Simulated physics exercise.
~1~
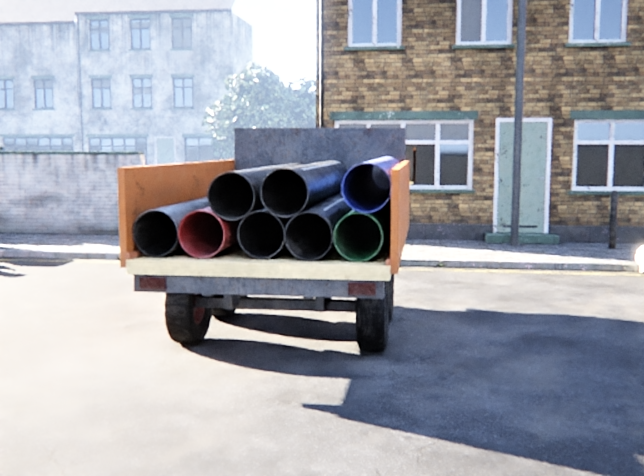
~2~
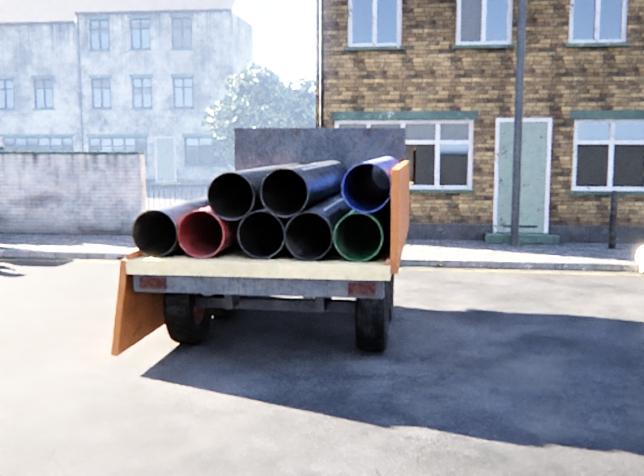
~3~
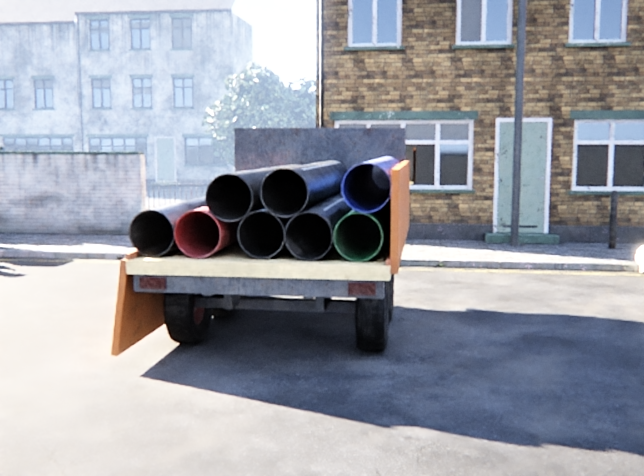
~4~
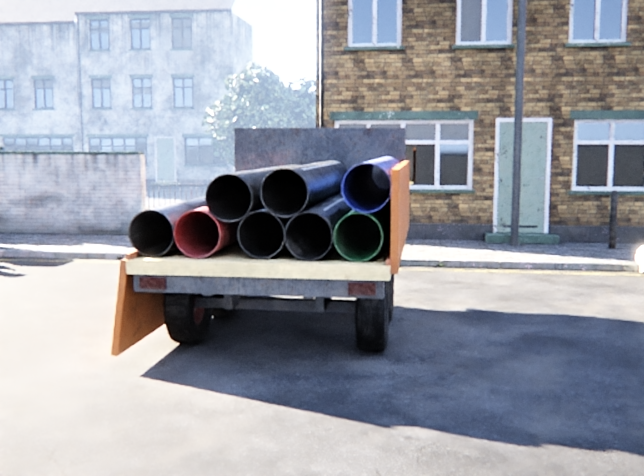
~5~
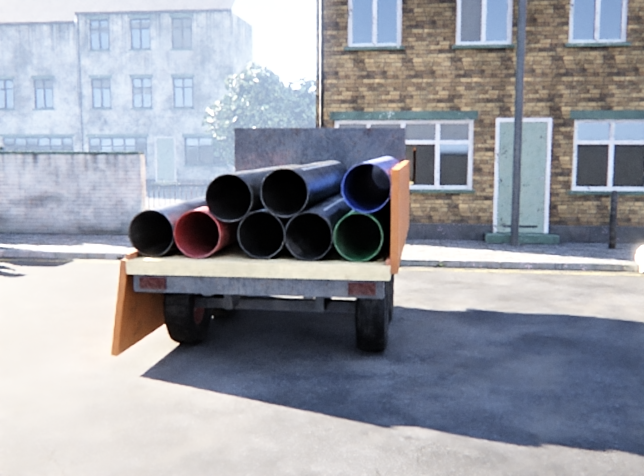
Eight plastic pipes lie stacked on a flat farm trailer, seen from its tail end on a sunlit street with a brick house and a pale building behind. Most are black, with a red one low on the left, a green one low on the right and a blue one above it against the orange side. The left drop side swings out and down until it hangs below the deck, while the right side stays upright. The black pipe at the left edge shifts very slightly outward, then stops. The stack holds, and every pipe remains on the trailer.
